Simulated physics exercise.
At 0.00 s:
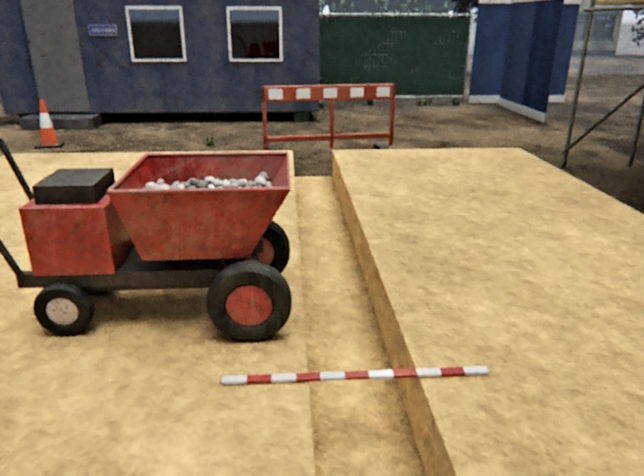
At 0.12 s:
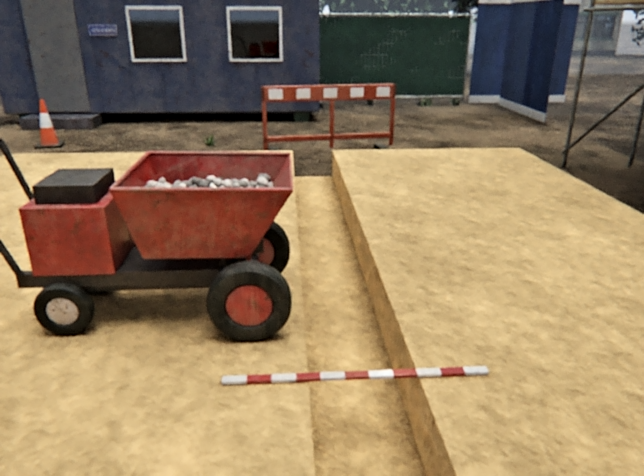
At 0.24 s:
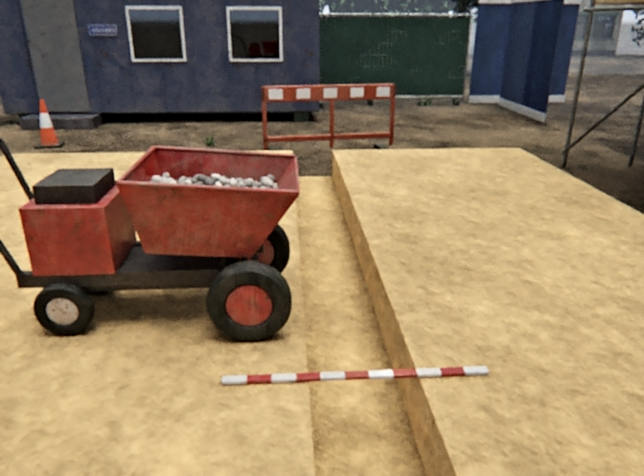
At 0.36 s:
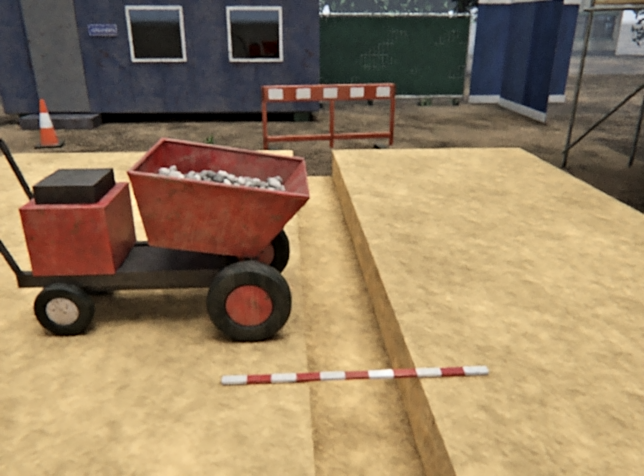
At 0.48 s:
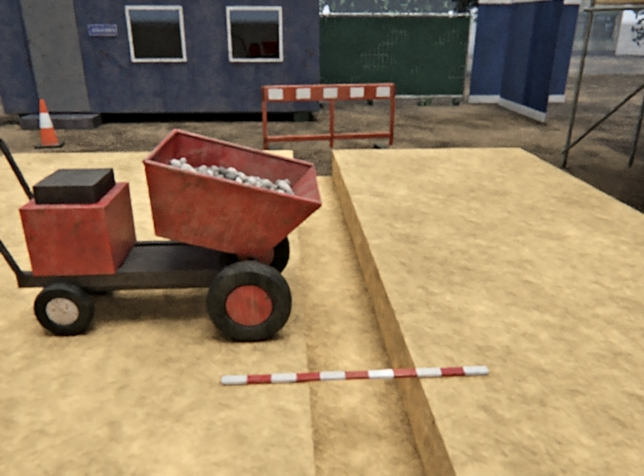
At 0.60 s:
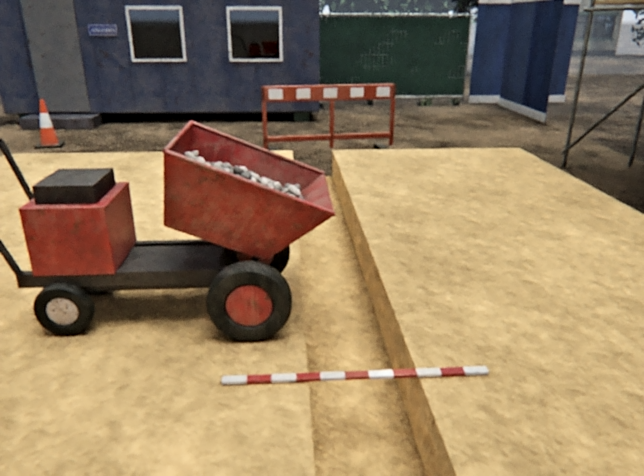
In the video, a red motor barrow loaded with grey and white stones stands beside a narrow trench with a red and white pole across it, and its skip gradually tilts forward to the right, its rear end rising.
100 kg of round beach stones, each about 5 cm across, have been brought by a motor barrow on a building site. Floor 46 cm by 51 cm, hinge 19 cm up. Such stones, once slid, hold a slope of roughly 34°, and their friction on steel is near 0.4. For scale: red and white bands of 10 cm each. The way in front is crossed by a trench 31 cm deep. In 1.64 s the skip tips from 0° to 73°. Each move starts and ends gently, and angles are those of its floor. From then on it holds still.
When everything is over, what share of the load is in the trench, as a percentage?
Close to 63 in a hundred.
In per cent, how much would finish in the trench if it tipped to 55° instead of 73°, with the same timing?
Close to 20 per cent then.
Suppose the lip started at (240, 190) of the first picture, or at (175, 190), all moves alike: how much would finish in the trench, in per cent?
Estimates: 100 % then 85 %.
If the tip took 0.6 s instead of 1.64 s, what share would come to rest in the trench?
Probably about 40 in a hundred.
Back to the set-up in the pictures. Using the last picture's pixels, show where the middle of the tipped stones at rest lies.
Their middle ends up near (377, 340).
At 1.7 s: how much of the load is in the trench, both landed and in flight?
Approx. 15 % of the load.
After 1.2 s the floor is at 62°; 100 % in the skip; the foremost stones are at (373, 264).
After 1.7 s the floor is at 73°; 59 % in the skip, 16 % in the trench, 25 % past the trench; the foremost stones are at (467, 300).
After 2.1 s the floor is at 73°; 33 % in the skip, 30 % in the trench, 37 % past the trench; the foremost stones are at (520, 300).
After 4.0 s the floor is at 73°; 0 % in the skip, 63 % in the trench, 37 % past the trench; the foremost stones are at (537, 297).
